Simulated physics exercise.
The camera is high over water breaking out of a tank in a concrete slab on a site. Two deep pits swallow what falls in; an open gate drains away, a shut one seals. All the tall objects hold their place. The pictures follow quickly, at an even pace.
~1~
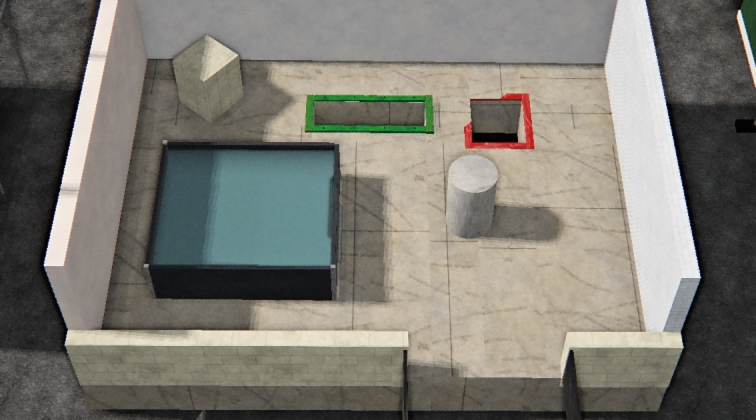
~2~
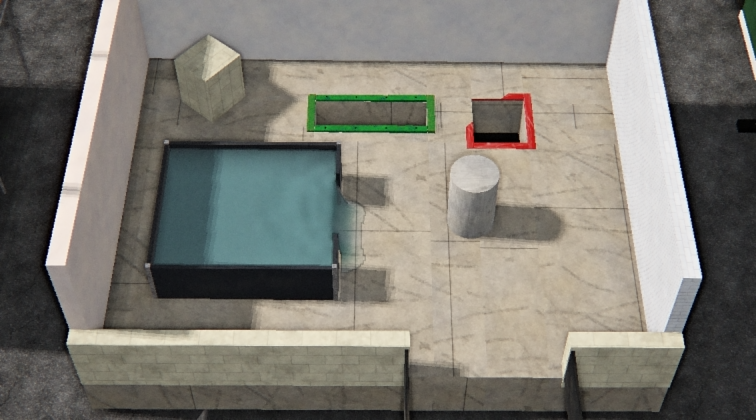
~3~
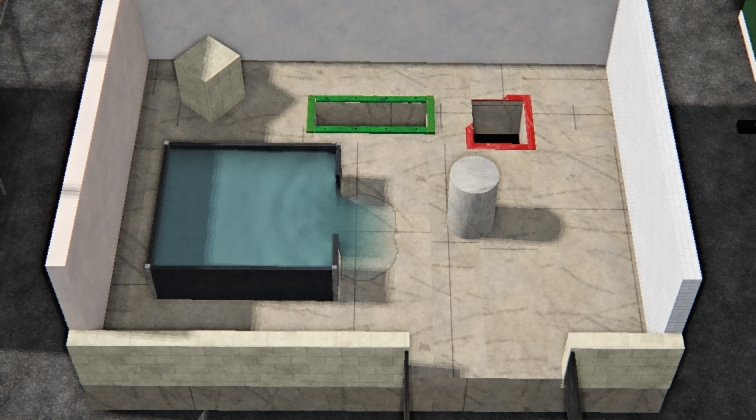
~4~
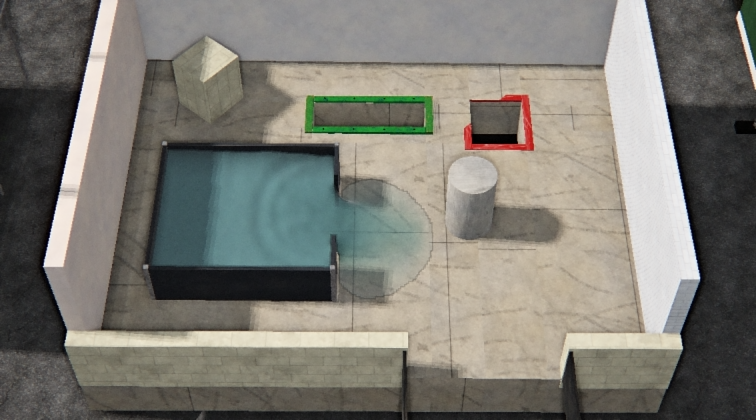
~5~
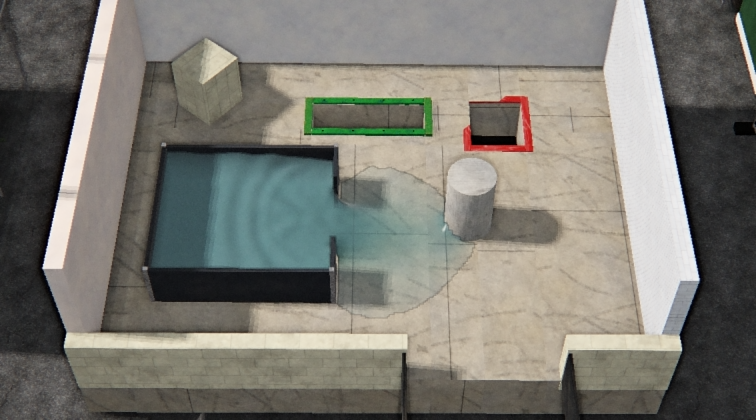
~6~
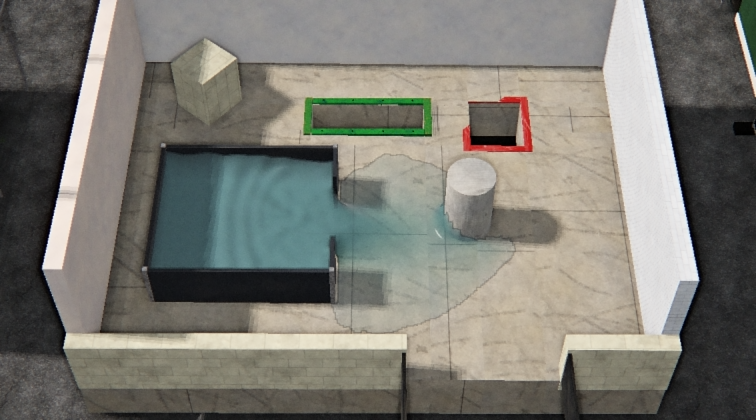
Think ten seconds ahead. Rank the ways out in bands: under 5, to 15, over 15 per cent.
The gate takes more than 15 %; the red pit takes more than 15 %; the green pit takes less than 5 %.
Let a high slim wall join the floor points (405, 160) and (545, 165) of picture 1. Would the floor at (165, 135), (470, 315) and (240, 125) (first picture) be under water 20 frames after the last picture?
One after the other: Clear, covered, clear.
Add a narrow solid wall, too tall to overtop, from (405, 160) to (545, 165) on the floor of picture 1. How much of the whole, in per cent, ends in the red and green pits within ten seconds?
Per cent: Red 4, green 0.
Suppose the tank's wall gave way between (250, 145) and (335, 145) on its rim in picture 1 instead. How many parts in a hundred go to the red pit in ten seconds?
Per cent: Red 8.
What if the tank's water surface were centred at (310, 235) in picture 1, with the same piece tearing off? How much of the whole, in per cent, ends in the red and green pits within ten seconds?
In per cent: Red 15, green 2.
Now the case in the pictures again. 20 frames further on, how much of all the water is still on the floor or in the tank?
About 88 per cent.
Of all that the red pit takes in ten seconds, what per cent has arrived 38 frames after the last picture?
Close to 55 %.
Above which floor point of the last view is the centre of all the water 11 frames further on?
Near (333, 247).
A moment on, water covers 30 % of the floor; the gate 0 %, the red pit 0 %, the green pit 0 %.
Next, water covers 45 % of the floor; the gate 1 %, the red pit 3 %, the green pit 0 %.
Then, water covers 50 % of the floor; the gate 5 %, the red pit 8 %, the green pit 0 %.
Later, water covers 55 % of the floor; the gate 11 %, the red pit 15 %, the green pit 0 %.
In the end, water covers 60 % of the floor; the gate 19 %, the red pit 29 %, the green pit 0 %.
